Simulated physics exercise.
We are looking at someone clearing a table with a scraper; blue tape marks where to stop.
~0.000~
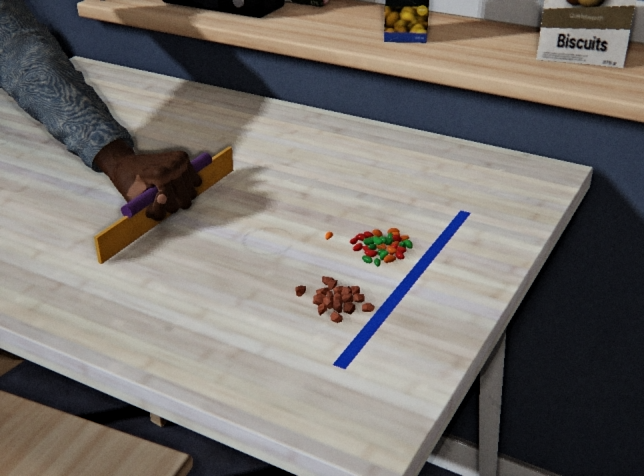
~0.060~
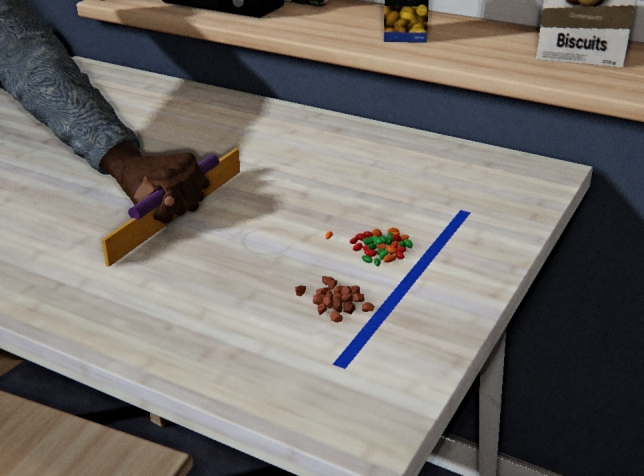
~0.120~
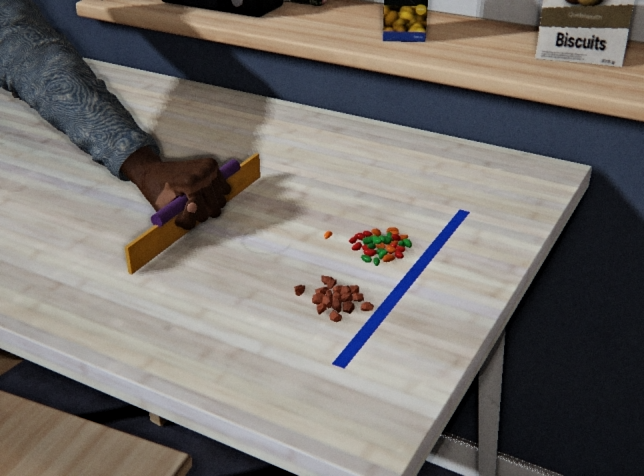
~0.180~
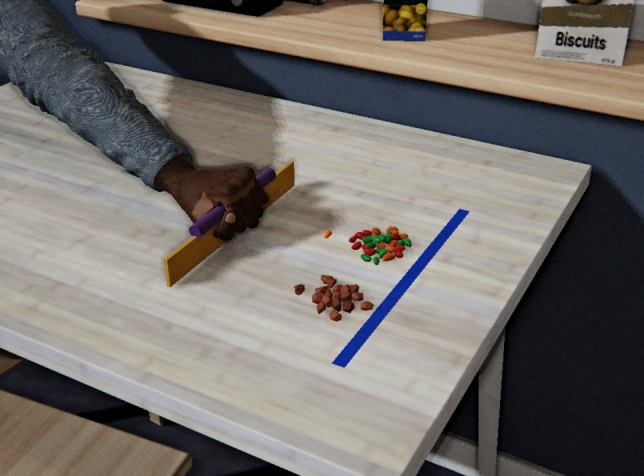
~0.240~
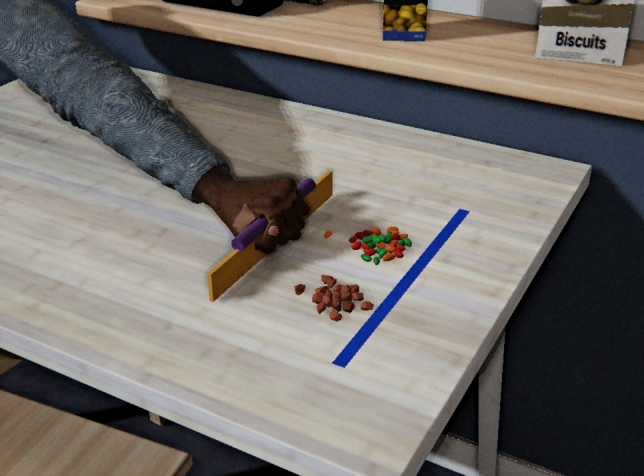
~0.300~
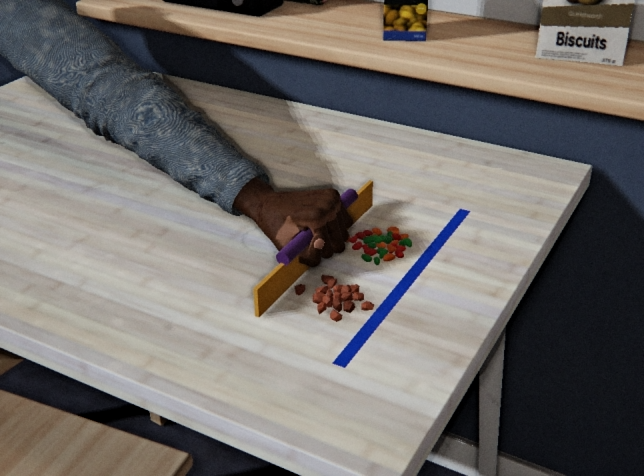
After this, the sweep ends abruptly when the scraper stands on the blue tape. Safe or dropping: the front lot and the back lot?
As I see it, front lot: Partly gone; back lot: Partly gone.
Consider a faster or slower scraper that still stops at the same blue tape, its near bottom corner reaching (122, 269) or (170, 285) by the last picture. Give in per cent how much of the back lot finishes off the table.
About 0 %, then about 0 %.
Around 0.38 s, scraper still moving, near (382, 247); front lot all on the table, its front near (383, 309); back lot all on the table, its front near (450, 281).
Around 0.47 s, scraper stopped at the blue tape; front lot all on the table, its front near (451, 329); back lot all on the table, its front near (541, 300).
Around 0.75 s, scraper stopped at the blue tape; front lot about two thirds over the edge; back lot nearly all over the edge.
Finally (1.3 s), scraper stopped at the blue tape; front lot about two thirds over the edge; back lot nearly all over the edge.
